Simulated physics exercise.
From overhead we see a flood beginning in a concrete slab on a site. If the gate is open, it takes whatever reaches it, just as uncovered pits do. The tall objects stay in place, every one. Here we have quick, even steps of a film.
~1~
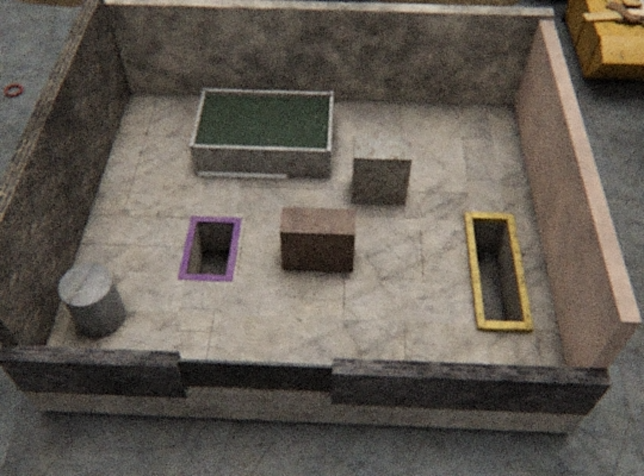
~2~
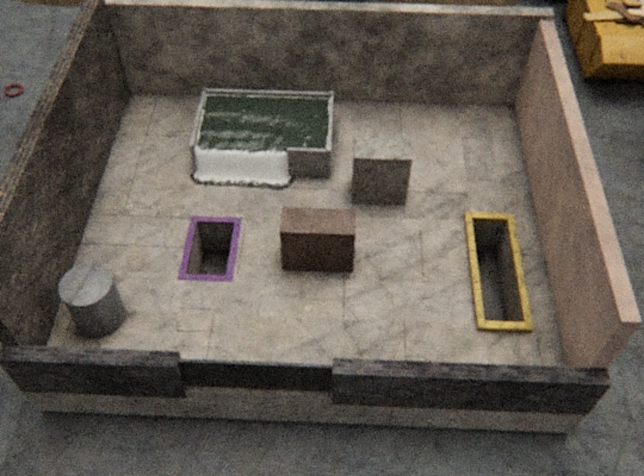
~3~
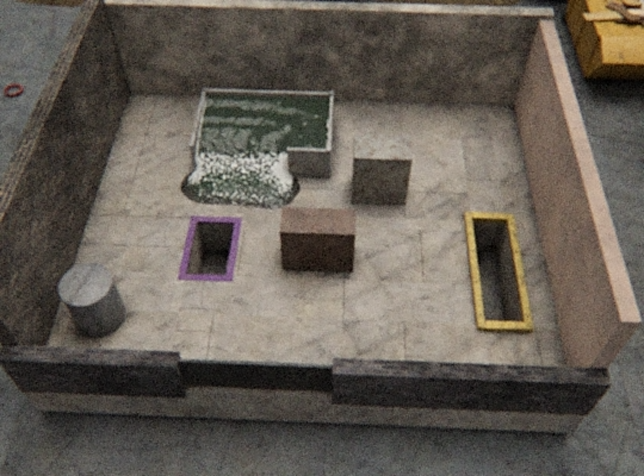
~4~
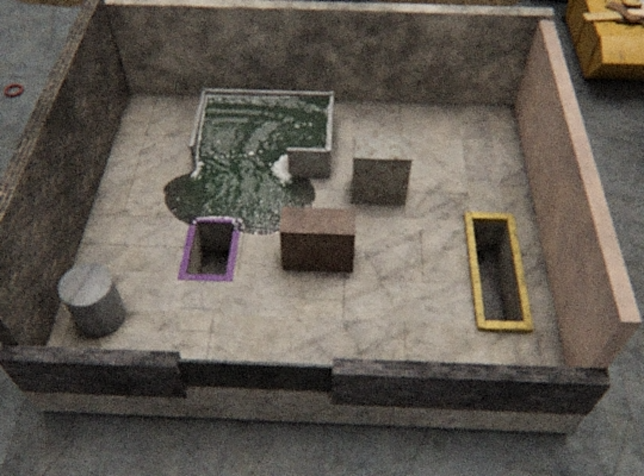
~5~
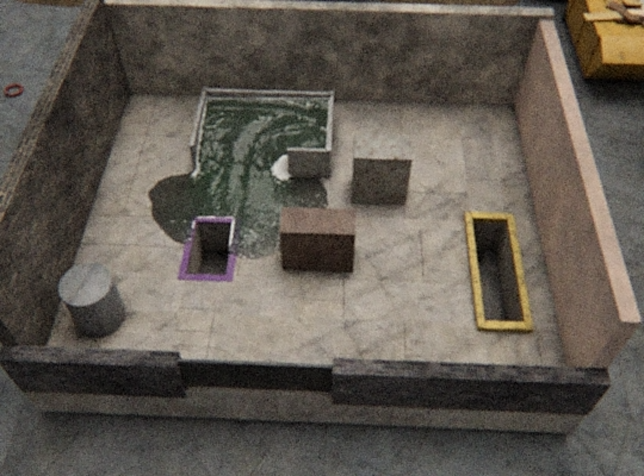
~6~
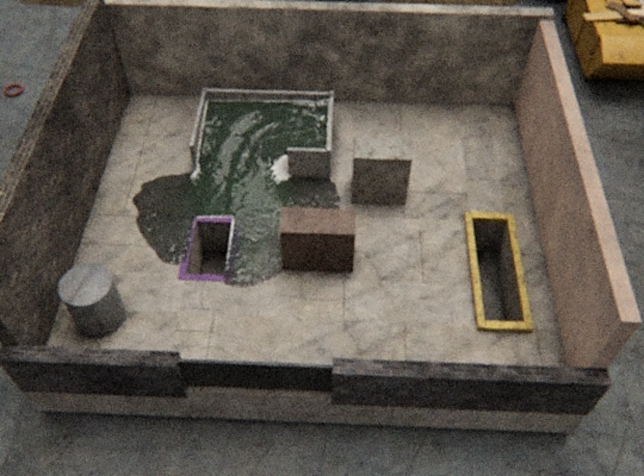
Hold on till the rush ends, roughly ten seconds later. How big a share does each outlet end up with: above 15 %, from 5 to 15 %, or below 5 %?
The result: The gate gets below 5 %; the purple pit gets above 15 %; the yellow pit gets below 5 %.
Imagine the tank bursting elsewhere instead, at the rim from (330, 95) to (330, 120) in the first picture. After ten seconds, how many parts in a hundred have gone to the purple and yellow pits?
For purple it's about 2 per cent, and for yellow about 6 per cent.
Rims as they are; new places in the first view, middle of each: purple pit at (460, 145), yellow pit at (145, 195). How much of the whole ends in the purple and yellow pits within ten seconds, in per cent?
The purple pit ends up with 2 per cent, the yellow pit with 4 per cent.
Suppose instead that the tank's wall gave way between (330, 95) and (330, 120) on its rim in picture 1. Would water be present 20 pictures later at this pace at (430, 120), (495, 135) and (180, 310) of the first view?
In the order asked: Sodden, sodden, out of reach.
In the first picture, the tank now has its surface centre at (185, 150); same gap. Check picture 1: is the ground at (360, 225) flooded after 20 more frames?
There: Dry.
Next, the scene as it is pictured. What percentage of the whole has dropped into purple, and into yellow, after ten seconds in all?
I'd put them at roughly 48 and 0 per cent respectively.
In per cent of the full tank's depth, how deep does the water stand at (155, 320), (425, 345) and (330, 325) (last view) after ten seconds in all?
In order: Roughly 6, 6 and 4 in a hundred.
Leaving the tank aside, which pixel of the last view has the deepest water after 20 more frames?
Near (76, 371).
A moment on, water covers 25 % of the floor; the gate 0 %, the purple pit 12 %, the yellow pit 0 %.
Next, water covers 35 % of the floor; the gate 0 %, the purple pit 21 %, the yellow pit 0 %.
Then, water covers 45 % of the floor; the gate 0 %, the purple pit 28 %, the yellow pit 0 %.
Later, water covers 55 % of the floor; the gate 0 %, the purple pit 36 %, the yellow pit 0 %.
In the end, water covers 75 % of the floor; the gate 0 %, the purple pit 48 %, the yellow pit 0 %.
